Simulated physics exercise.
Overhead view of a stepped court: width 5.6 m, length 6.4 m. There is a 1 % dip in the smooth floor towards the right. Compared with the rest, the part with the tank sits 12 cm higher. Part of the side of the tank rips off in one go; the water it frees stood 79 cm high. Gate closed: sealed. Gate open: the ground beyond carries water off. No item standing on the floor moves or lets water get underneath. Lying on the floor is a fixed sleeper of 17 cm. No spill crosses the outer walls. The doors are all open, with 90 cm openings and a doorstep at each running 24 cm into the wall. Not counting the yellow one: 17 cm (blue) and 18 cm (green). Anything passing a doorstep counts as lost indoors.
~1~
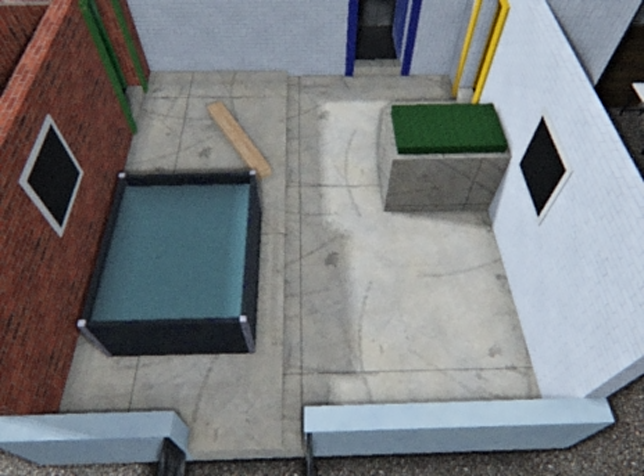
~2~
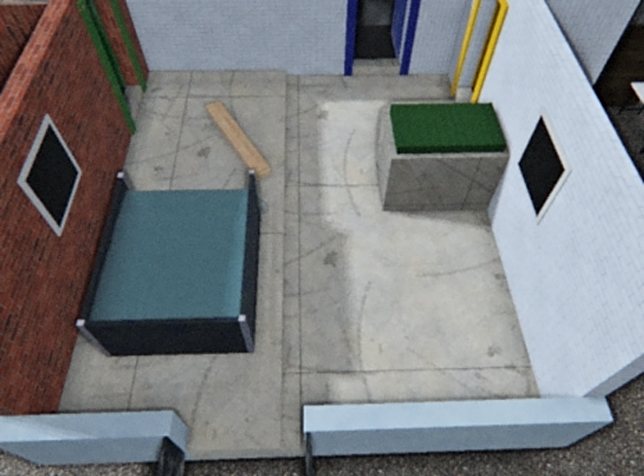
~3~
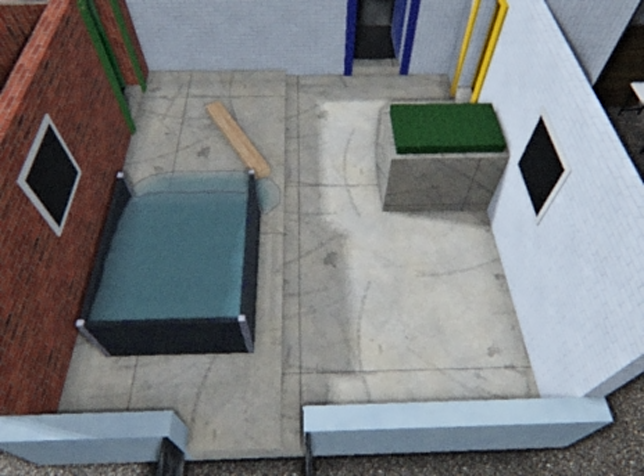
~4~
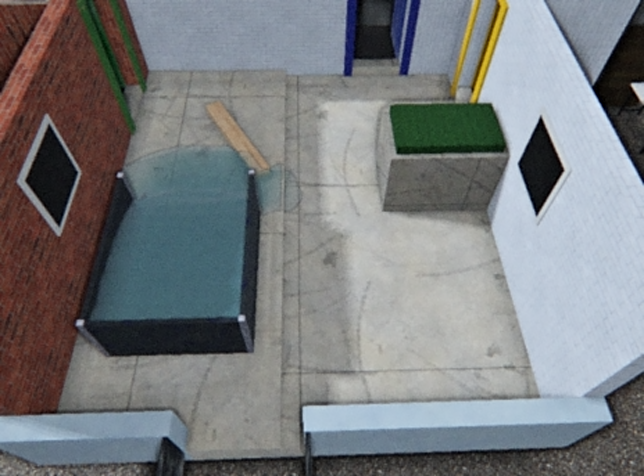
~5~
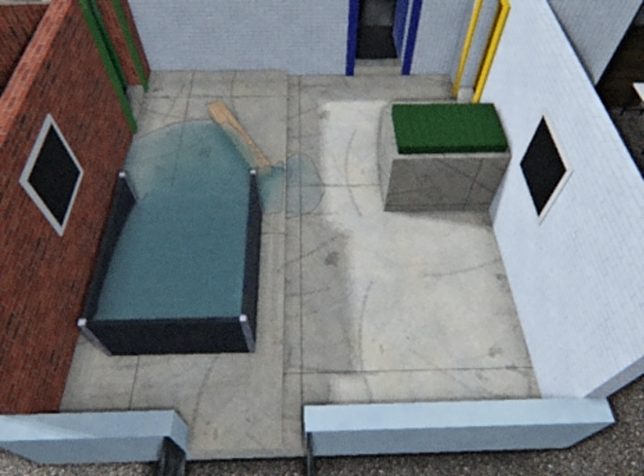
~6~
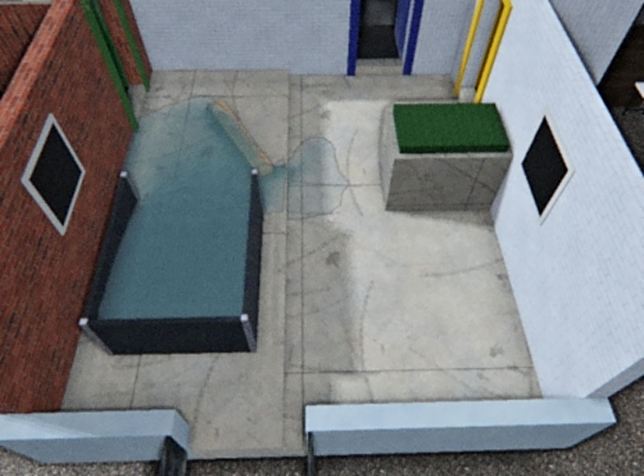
Water pours out of the tank's far side and spreads across the floor around a plank.
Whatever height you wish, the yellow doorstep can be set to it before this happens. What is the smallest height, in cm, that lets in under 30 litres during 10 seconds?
27 cm.
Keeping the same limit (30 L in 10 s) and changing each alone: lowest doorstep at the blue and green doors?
You'd want some 18 cm at blue and some 32 cm at green.
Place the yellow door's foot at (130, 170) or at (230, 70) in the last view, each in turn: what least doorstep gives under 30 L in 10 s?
About 13.0 cm for the first and 24 cm for the second.
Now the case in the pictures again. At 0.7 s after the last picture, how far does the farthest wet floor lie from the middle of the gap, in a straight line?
Reach: Approx. 4.0 m.
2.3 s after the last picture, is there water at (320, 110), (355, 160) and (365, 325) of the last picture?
Well, in sequence they're soaked, soaked and bone-dry.
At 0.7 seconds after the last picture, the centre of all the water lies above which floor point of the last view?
About (203, 194).
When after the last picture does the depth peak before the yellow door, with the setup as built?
I'd say near 2.8 seconds.
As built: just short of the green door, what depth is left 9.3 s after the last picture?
4.0 cm.
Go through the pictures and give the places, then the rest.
The tank at (178, 245) is whole and still, 79 cm deep; the yellow door at (475, 65) is dry, in the first frame.
The front is at a hidden place, 0.3 m from the gap on the far side; 0.4 m2 of floor is wet, 79 cm left at the back, in the second frame.
The front is at a hidden place, 0.8 m from the gap on the far side; 1.5 m2 of floor is wet, 79 cm left at the back, in the third frame.
The front is at (174, 150), 1.4 m from the gap on the far side; 2.9 m2 of floor is wet, 75 cm left at the back, in the fourth frame.
The gap is on the far side, the front 2.0 m out at (184, 125); the back of the tank holds 67 cm, in the fifth frame.
The gap is on the far side, the front 2.6 m out at (193, 101); the back of the tank holds 67 cm; the yellow door at (477, 65), 4.9 m from the gap, is still 2.6 m from the nearest water, in the sixth frame.
Then, 0.7 s after the last picture water covers 35 % of the floor, deepest (68 cm) near (163, 73); it has not reached the yellow door.
Then, 2.3 s after the last picture water covers 55 % of the floor, deepest (36 cm) near (146, 99); 10 cm at the yellow door, 0 litres in over its 24 cm doorstep.
Then, 9.3 s after the last picture water covers 95 % of the floor, deepest (22 cm) near (475, 159); 16 cm at the yellow door, 46 litres in over its 24 cm doorstep.
At the yellow door as built, the water peaked near 34 cm, 2.9 s after the last picture.
With a doorstep of 24 cm, 47 litres would have come in within the 10 s; with 32.5 cm, 6 litres. So under 30 litres takes about 27 cm.
